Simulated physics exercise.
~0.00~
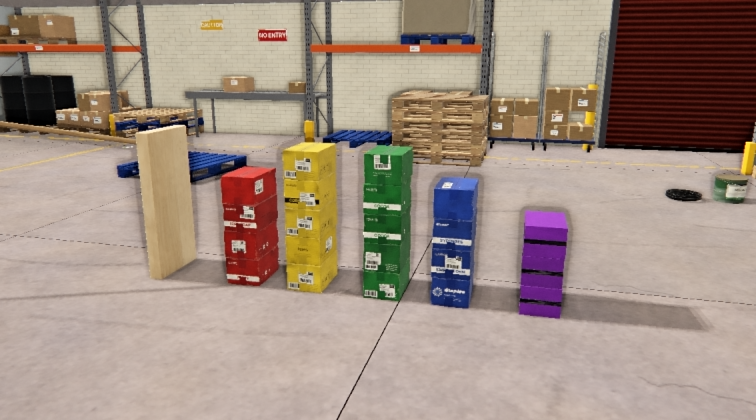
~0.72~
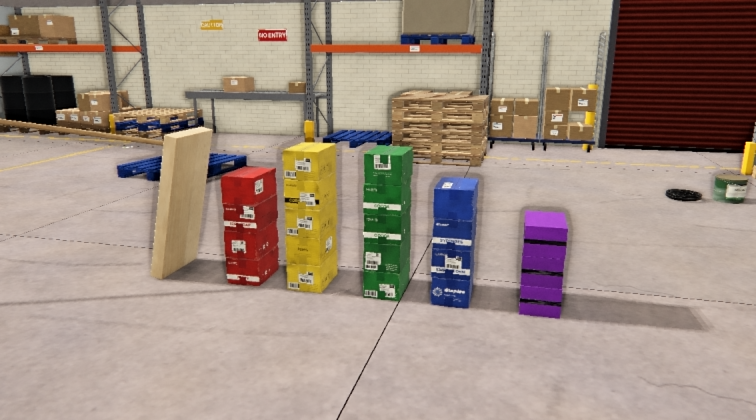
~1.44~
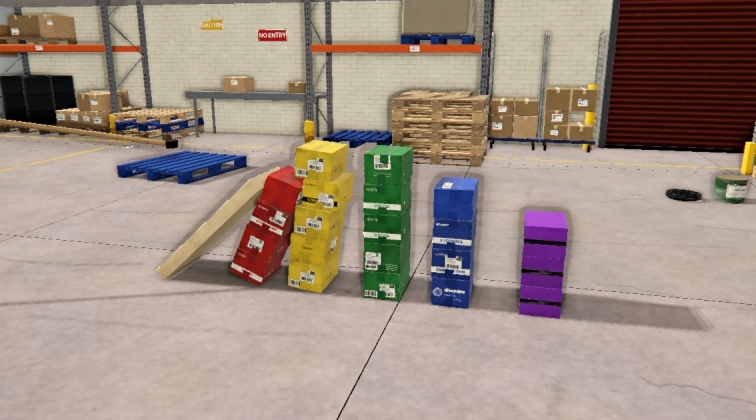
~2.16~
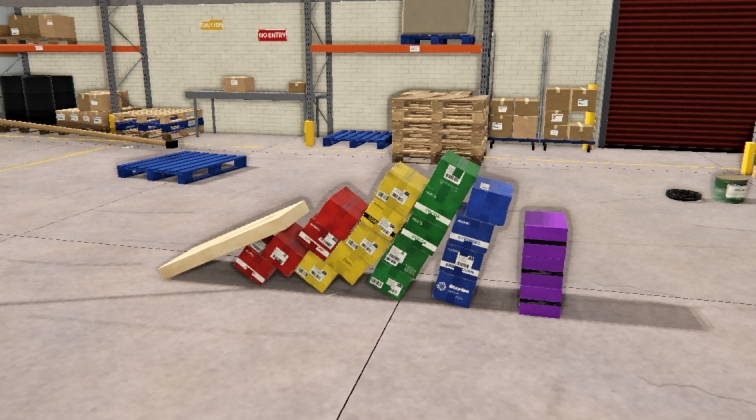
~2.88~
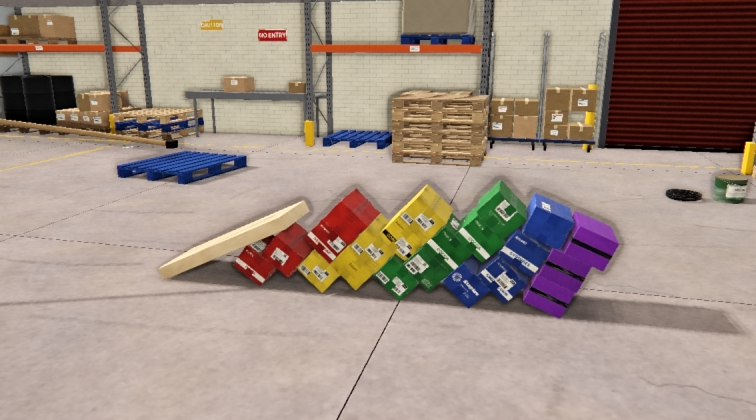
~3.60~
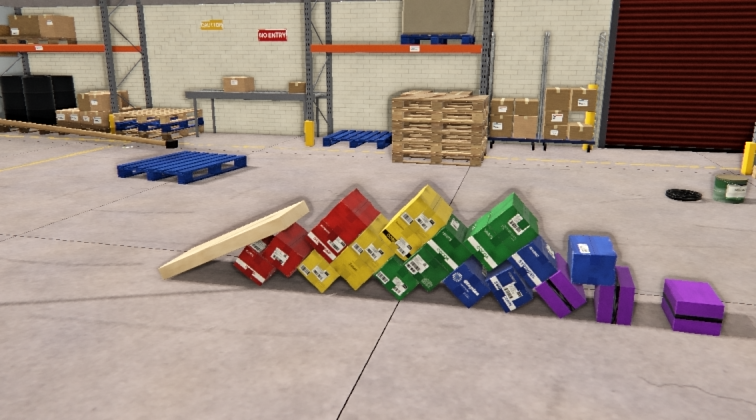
Warehouse floor with a wooden board tipping right into coloured box stacks, toppling red, yellow, green, blue and purple into a slanted heap.
